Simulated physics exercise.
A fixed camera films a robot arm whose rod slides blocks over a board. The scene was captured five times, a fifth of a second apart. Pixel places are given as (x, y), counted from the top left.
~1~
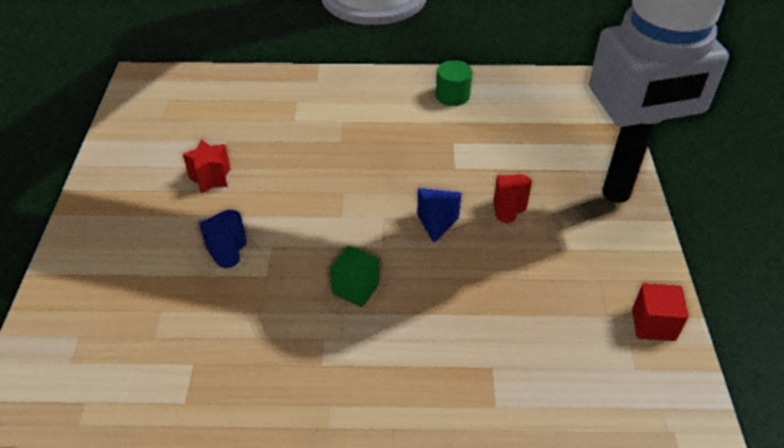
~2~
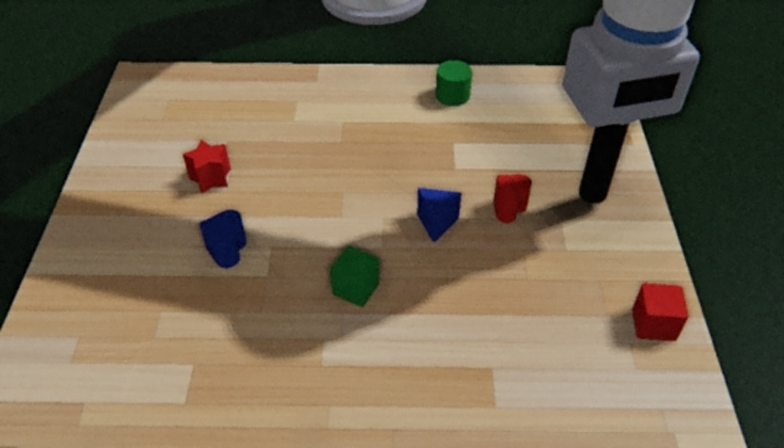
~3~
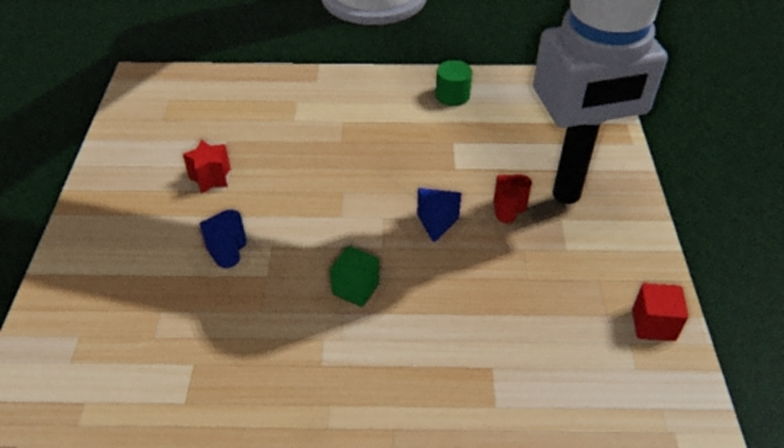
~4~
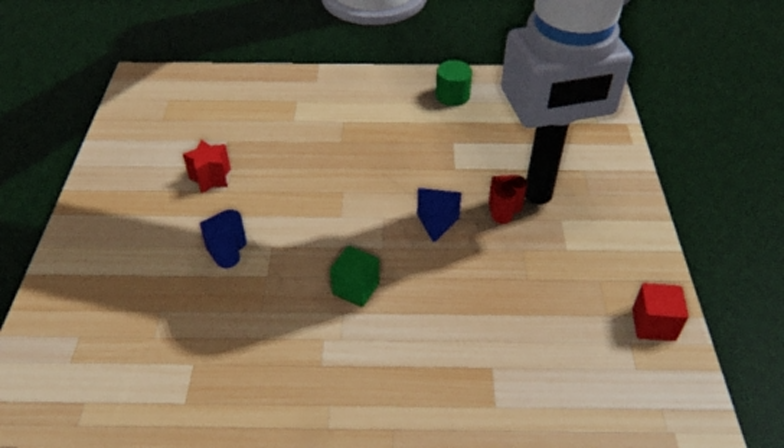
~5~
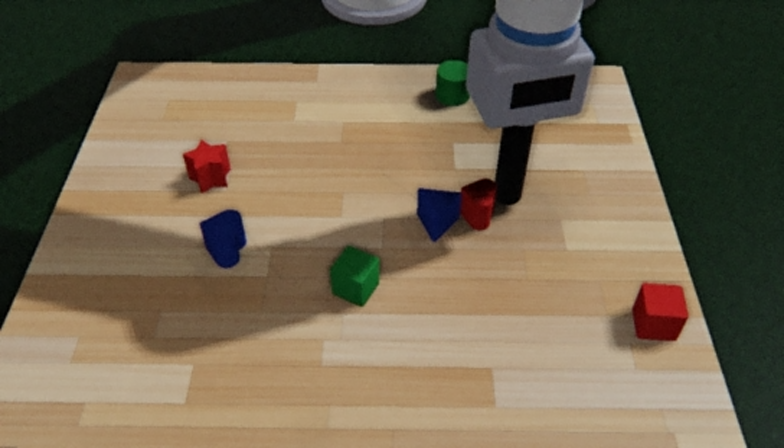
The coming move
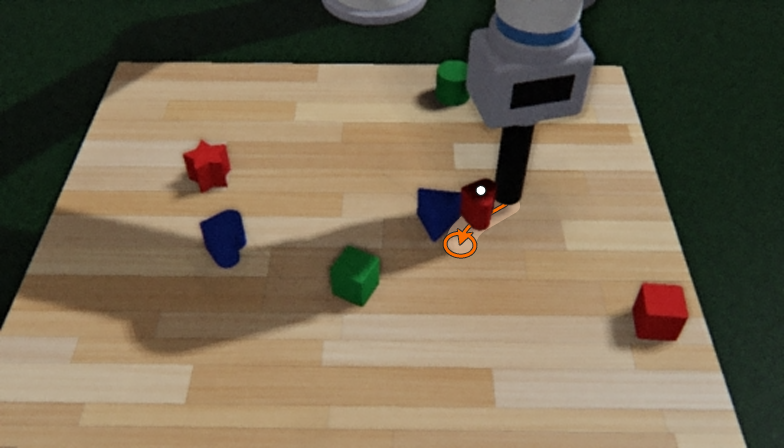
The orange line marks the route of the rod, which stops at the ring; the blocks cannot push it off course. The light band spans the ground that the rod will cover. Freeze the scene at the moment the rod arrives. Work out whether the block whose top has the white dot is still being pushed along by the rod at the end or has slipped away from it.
I'd say it has come free.
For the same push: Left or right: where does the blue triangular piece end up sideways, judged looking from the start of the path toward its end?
It slides rightward.
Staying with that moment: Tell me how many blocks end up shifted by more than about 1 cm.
It should be two, as far as I can tell.
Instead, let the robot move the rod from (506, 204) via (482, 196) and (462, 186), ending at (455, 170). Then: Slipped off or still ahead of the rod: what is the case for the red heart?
Fallen away.
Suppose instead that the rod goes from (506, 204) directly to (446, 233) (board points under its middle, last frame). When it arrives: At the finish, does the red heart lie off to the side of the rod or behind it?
I'd say no.
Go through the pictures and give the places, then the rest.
Tip of the rod at (616, 193), middles of tops, blue triangular piece at (438, 199), red heart at (513, 184), in the first frame.
Rod at (593, 194), nothing pushed, in the second frame.
Rod at (567, 194), nothing pushed, in the third frame.
Rod at (538, 195), red heart at (508, 185), in the fourth frame.
Rod at (507, 195), blue triangular piece at (438, 199), red heart at (481, 190), in the fifth frame.
The line goes from (506, 204) through (487, 215) and (469, 227) to (460, 245); the dot is on the red heart.
On the path given first. Halfway along, rod at (477, 212); blue triangular piece at (408, 207), turned 15° anticlockwise; red heart at (445, 201), turned 25° clockwise.
At the end, rod at (461, 236); blue triangular piece at (393, 206), turned 35° anticlockwise; red heart at (428, 208), turned 80° clockwise.
